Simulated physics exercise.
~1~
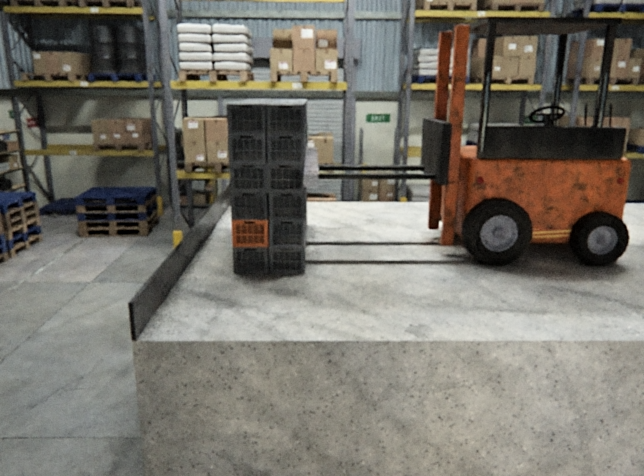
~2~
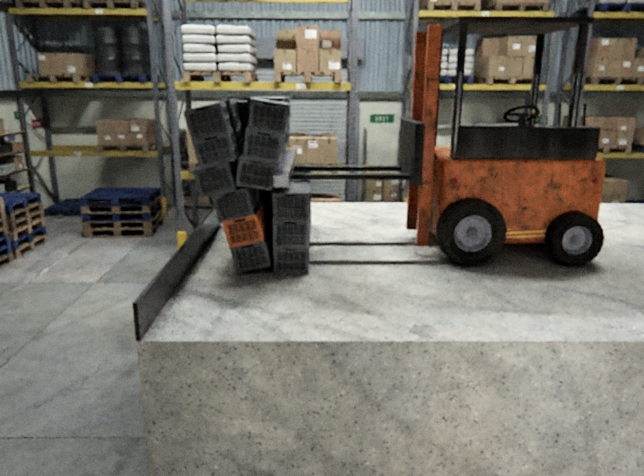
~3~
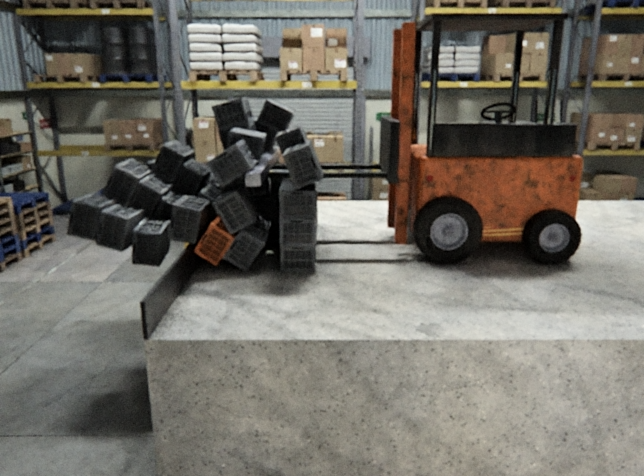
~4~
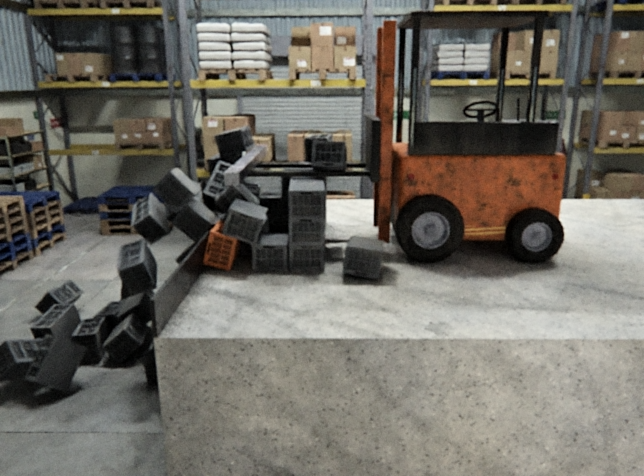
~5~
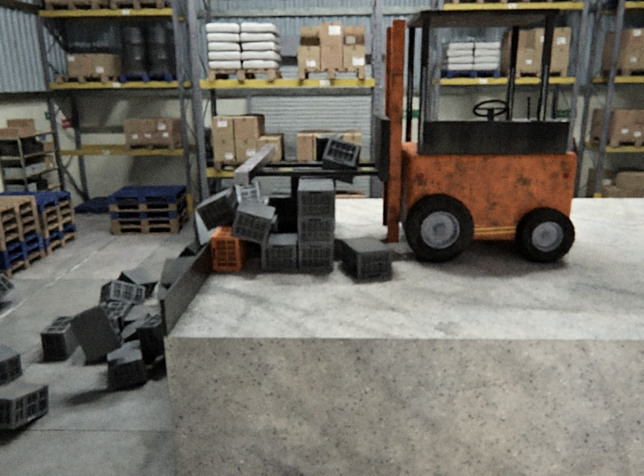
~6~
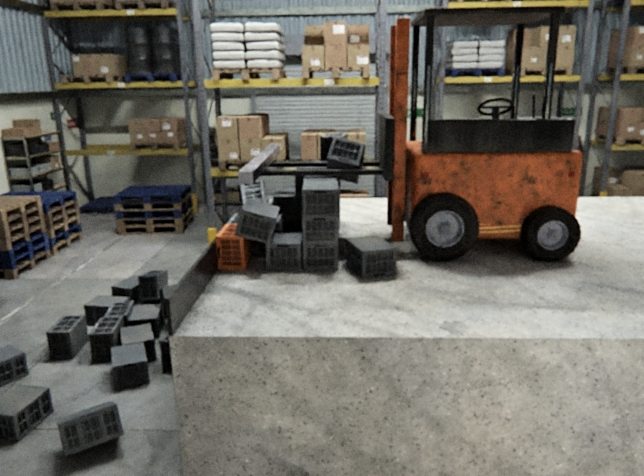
An orange forklift rolls left across a raised concrete platform in a warehouse, its forks reaching toward a tall stack of dark crates with one orange crate low in it. The upper part of the stack leans left, bends apart and topples over the low board along the platform's edge. Crates tumble in a stream to the floor below while others drop beside the forks. The forklift stops, and the falling crates settle. Many lie scattered on the floor, while the orange one rests on its side against a jumbled pile still on the platform.
